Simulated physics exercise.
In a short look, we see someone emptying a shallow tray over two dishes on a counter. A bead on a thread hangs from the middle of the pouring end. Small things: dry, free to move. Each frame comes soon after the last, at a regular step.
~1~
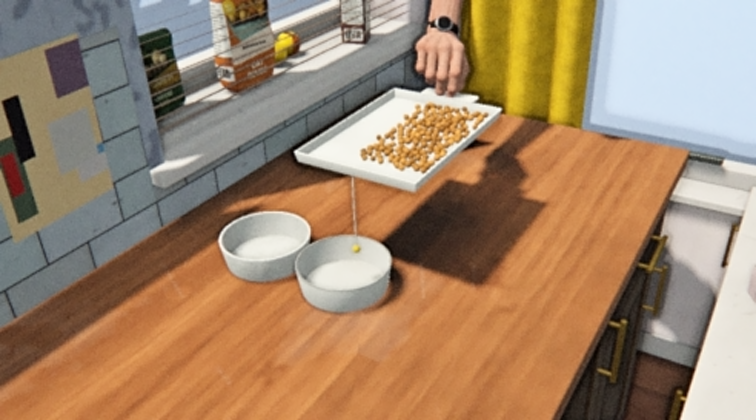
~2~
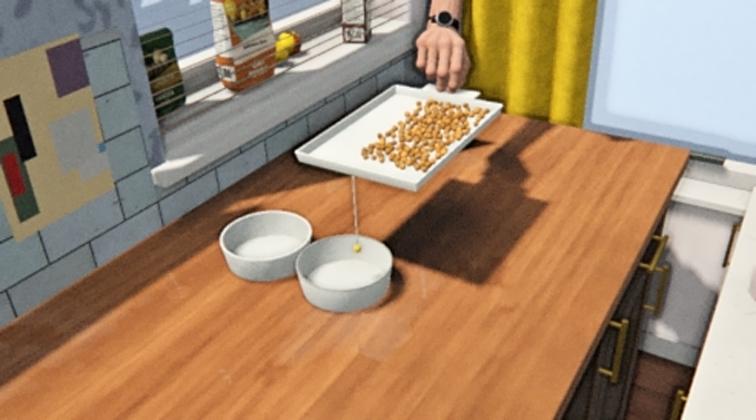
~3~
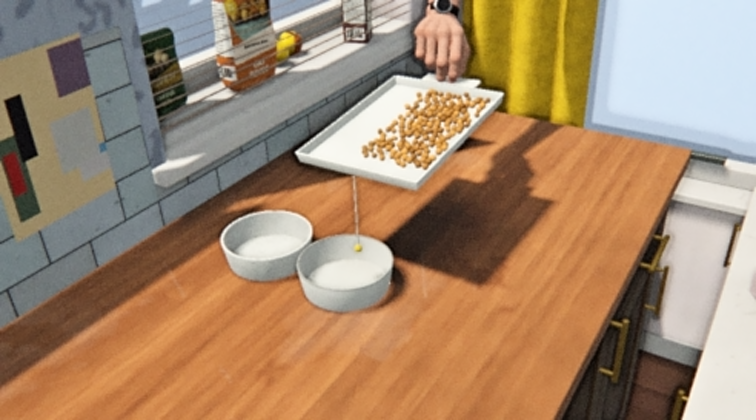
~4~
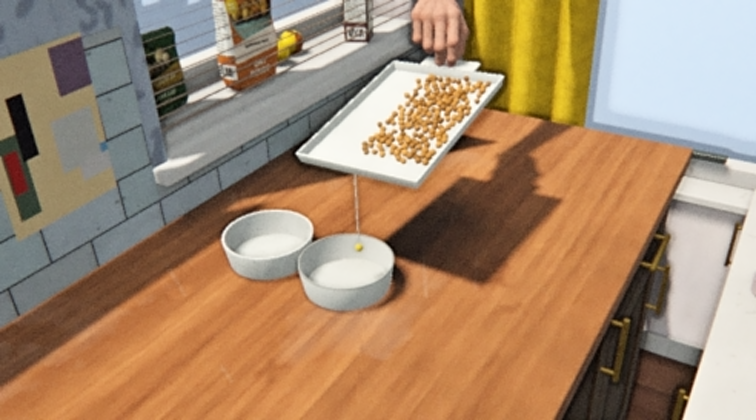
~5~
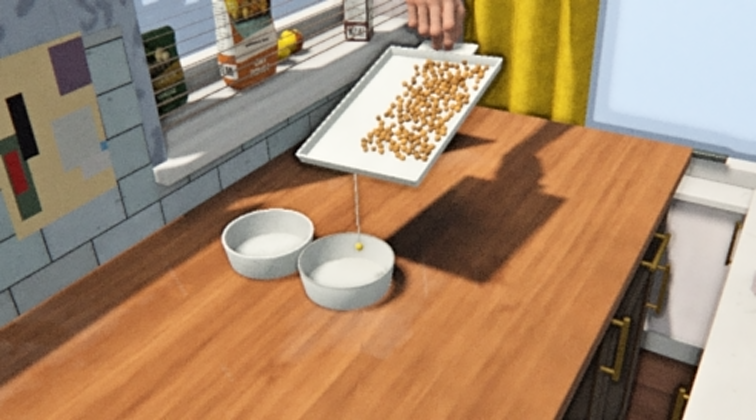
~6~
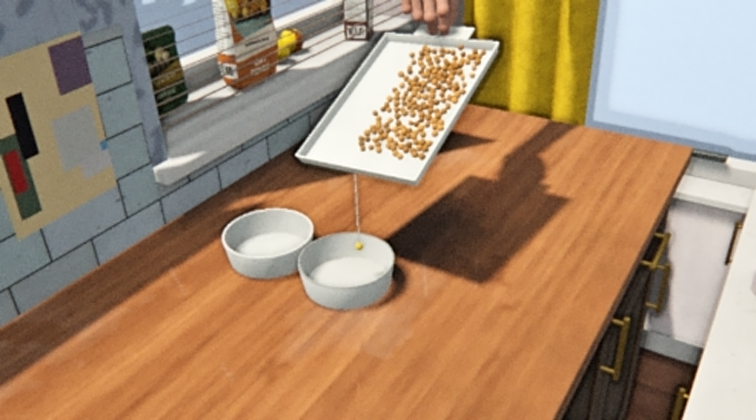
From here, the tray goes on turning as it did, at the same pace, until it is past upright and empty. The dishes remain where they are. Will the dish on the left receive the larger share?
The larger share will most likely go to the dish on the right.
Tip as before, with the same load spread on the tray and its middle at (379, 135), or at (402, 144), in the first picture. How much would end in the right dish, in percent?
Try 1: 50 %; try 2: 60 %.
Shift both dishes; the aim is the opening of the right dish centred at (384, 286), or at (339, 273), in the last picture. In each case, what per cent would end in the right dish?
I'd say about 30 percent, followed by about 70 percent.
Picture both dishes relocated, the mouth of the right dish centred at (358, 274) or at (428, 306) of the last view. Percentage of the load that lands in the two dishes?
First placement near 90 percent, second near 70 percent.
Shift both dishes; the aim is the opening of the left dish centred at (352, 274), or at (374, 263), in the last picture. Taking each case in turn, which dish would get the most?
Results - the dish on the left side first, the dish on the left side second.
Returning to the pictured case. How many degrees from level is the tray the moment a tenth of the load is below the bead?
Around 75° at that moment.
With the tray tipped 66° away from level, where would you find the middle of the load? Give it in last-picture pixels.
Look around (349, 154) in the last picture.
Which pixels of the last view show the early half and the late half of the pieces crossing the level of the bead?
Half one: (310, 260), half two: (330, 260).
Just after the last frame, tray tipped steeply; the larger part on the tray; about a tenth in the air.
A moment on, tray tipped past a quarter turn; roughly half on the tray; about a tenth in the right dish; about a tenth in the left dish; roughly a quarter outside both; about a tenth in the air.
Further on, tray tipped past a quarter turn; roughly half in the right dish; about a tenth in the left dish; roughly a third outside both.
When it is over, tray tipped past a quarter turn; roughly half in the right dish; about a tenth in the left dish; roughly a third outside both.
